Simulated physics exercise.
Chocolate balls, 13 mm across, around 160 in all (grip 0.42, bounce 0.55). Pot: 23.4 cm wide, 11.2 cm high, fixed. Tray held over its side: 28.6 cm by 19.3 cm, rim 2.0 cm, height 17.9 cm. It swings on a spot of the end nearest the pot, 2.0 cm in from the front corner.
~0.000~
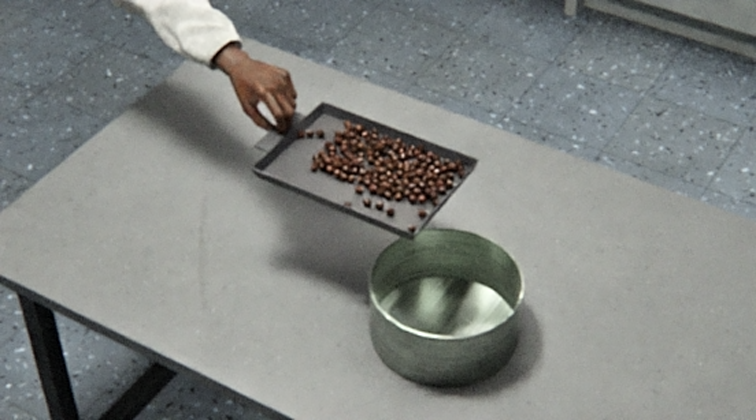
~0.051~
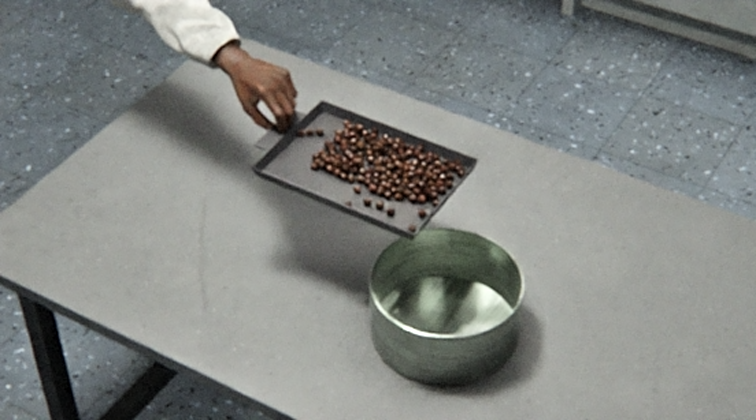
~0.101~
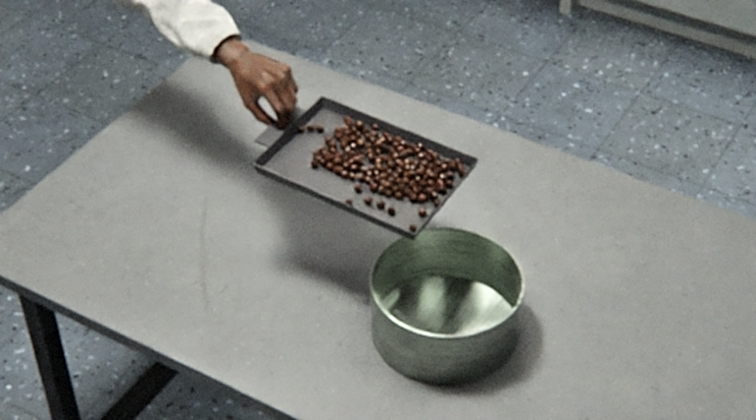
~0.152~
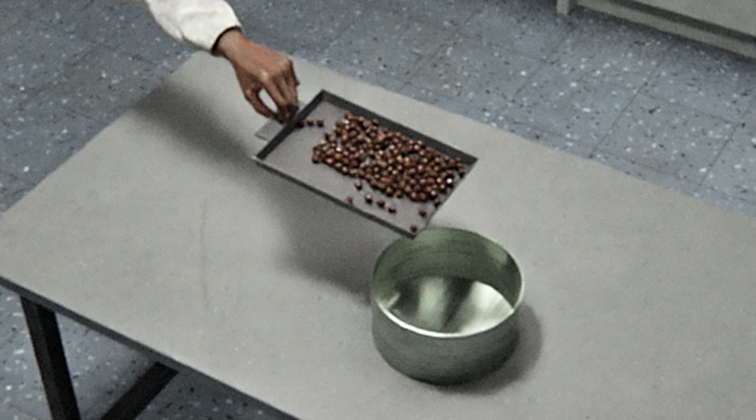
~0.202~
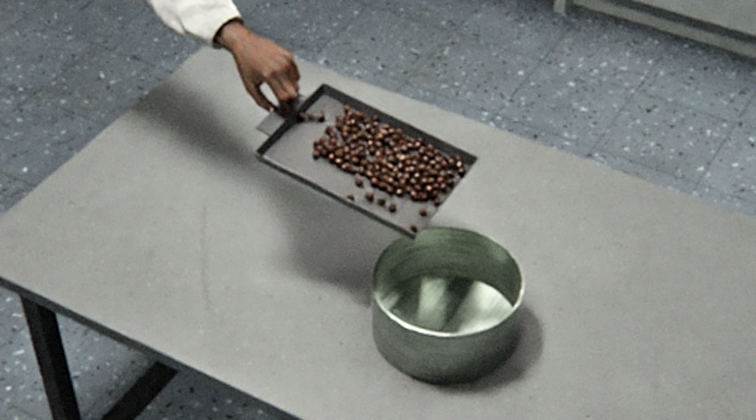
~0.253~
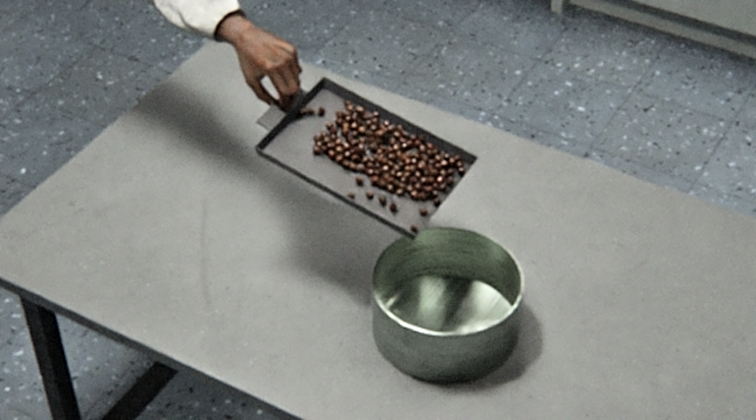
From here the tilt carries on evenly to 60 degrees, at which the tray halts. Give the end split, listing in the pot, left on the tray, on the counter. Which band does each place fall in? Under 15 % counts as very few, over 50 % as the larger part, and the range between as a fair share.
Pot: Very few. Left on the tray: The larger part. Counter: Very few.
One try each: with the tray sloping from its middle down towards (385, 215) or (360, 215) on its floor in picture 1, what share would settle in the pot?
I'd put it at roughly 10 per cent for the first tilt and roughly 5 per cent for the second.
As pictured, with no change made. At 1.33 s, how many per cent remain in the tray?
Of the load, some 100 percent.
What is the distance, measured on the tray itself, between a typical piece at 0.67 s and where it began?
About 6 cm.
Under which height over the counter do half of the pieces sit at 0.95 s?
Height: Around 24 cm.
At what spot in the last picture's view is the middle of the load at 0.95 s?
Close to pixel (425, 167).
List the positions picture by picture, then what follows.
Tray tilt 0 degrees, front corners at (256, 167) and (413, 231); middle of the pieces at (391, 168); pot at (446, 280), in the first frame.
Tray tilt 1 degrees, front corners at (256, 166) and (413, 231); middle of the pieces at (390, 167), in the second frame.
Tray tilt 2 degrees, front corners at (257, 163) and (414, 231); middle of the pieces at (391, 165), in the third frame.
Tray tilt 5 degrees, front corners at (257, 157) and (414, 231), lowest corner right front; middle of the pieces at (391, 163), in the fourth frame.
Tray tilt 8 degrees, front corners at (258, 151) and (415, 231), lowest corner right front; middle of the pieces at (392, 160), in the fifth frame.
Tray tilt 11 degrees, front corners at (259, 146) and (416, 232), lowest corner right front; middle of the pieces at (392, 158); pot at (447, 278). Its pace works out near 55 degrees a second, in the sixth frame.
After 0.67 s, tilt 35 degrees; the tray holds 100 %, the pot 0 %.
Then, at 0.95 s, tilt 51 degrees; the tray holds 100 %, the pot 0 %.
After 1.33 s, tilt 60 degrees; the tray holds 100 %, the pot 0 %.
At rest (1.7 s), pot 0 %, tray 100 %, counter 0 %.
